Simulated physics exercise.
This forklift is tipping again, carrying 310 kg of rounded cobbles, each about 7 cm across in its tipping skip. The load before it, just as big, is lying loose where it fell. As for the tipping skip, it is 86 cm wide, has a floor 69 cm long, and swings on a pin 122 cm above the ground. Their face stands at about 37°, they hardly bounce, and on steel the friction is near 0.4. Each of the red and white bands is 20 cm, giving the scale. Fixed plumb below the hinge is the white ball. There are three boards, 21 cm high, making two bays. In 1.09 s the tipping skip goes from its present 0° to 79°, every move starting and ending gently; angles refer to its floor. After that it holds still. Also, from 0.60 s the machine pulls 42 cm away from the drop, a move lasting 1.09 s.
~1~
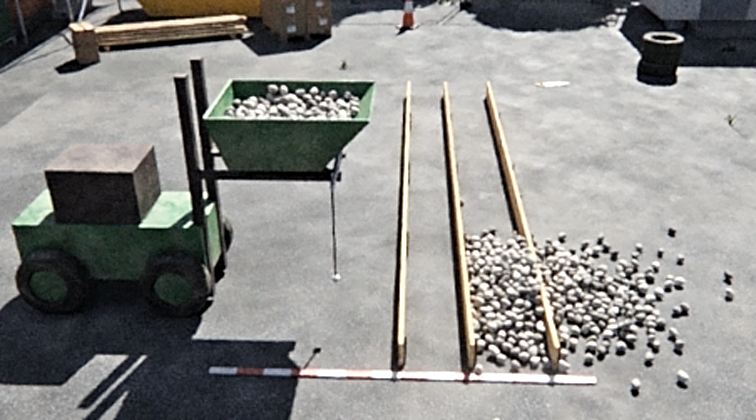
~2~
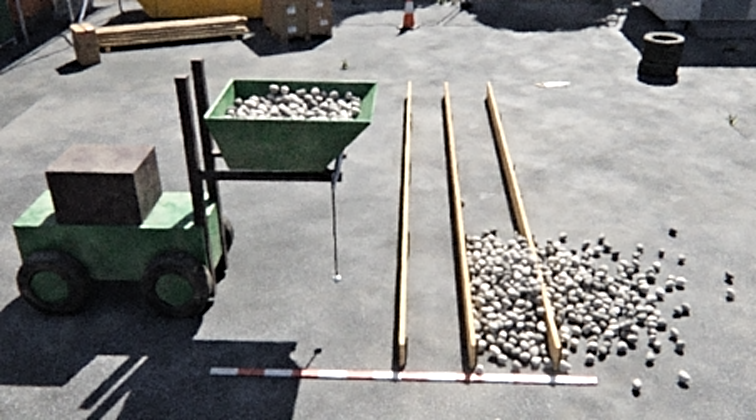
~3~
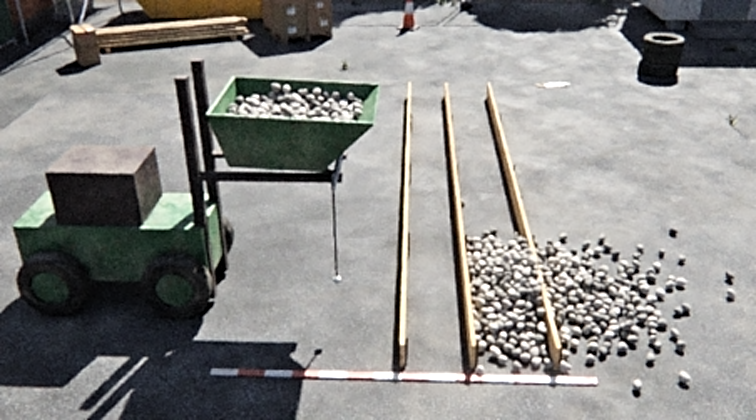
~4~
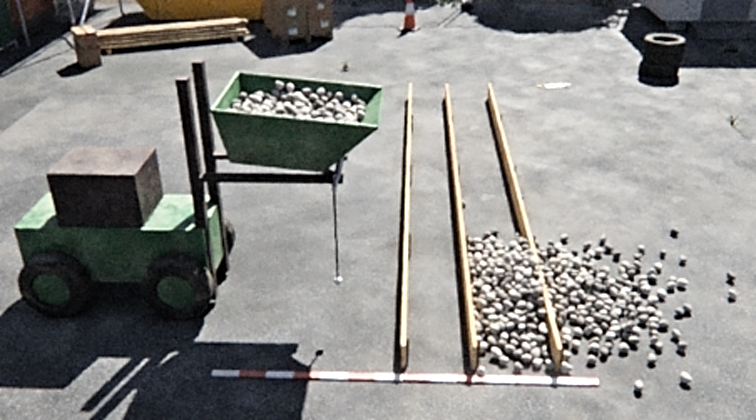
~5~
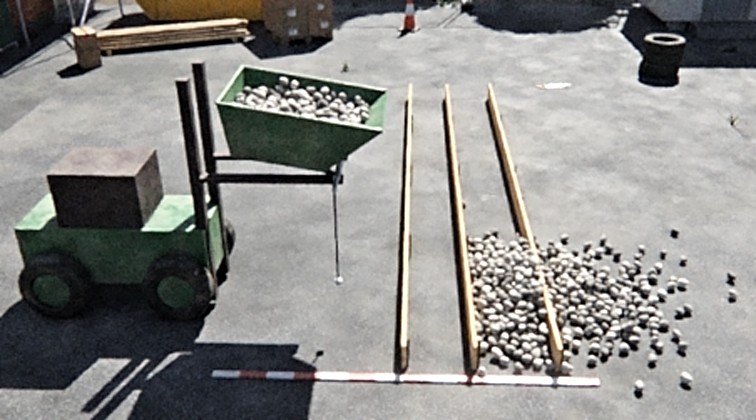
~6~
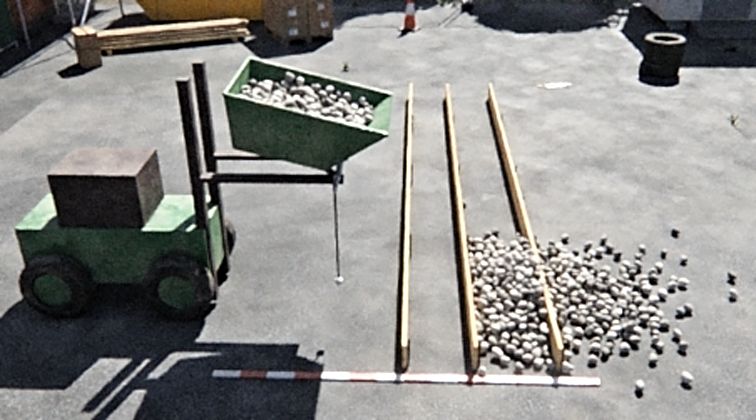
On a sunlit paved yard, a green forklift on the left holds a raised green skip of rounded stones level, beside three long boards and a loose heap of similar stones. The skip then tilts gradually down toward the right, its back end rising, while the stones stay inside.
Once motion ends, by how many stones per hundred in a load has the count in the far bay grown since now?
It has grown by about 13 per hundred.
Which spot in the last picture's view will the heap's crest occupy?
Around (444, 266).
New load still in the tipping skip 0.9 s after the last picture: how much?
Some 40 percent, roughly.
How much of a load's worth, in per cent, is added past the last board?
About 0 per cent.
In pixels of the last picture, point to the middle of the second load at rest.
Near (438, 284).
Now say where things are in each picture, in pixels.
In the first picture, the tipping skip is at 0°, its lip at (369, 122); the top of the load is at (297, 99). The earlier load is highest near (528, 270), 25 cm above ground level, 60 % in the far bay, 39 % past the last board.
In the second picture, lip at (371, 122), floor tilted 1°, highest stones at (298, 99).
In the third picture, the tipping skip is at 3°, its lip at (373, 125); the top of the load is at (281, 97).
In the fourth picture, the tipping skip is at 6°, its lip at (378, 128); the top of the load is at (268, 97).
In the fifth picture, the tipping skip is at 10°, its lip at (382, 131); the top of the load is at (268, 93).
In the sixth picture, lip at (388, 135), floor tilted 15°, highest stones at (270, 86).
Then, 0.5 s after the last picture the floor is at 67°; in per cent of one load, 100 in the tipping skip, 60 in the far bay, 39 past the last board; the foremost stones are past the picture's edge.
Then, 0.9 s after the last picture the floor is at 79°; in per cent of one load, 42 in the tipping skip, 7 short of the bays, 50 in the near bay, 61 in the far bay, 39 past the last board; the foremost stones are past the picture's edge.
Then, 1.8 s after the last picture the floor is at 79°; in per cent of one load, 0 in the tipping skip, 12 short of the bays, 75 in the near bay, 74 in the far bay, 39 past the last board; the foremost stones are past the picture's edge.
Then, 4.2 s after the last picture the floor is at 79°; in per cent of one load, 0 in the tipping skip, 12 short of the bays, 75 in the near bay, 74 in the far bay, 39 past the last board; the foremost stones are past the picture's edge. Net gain in the far bay, 13.
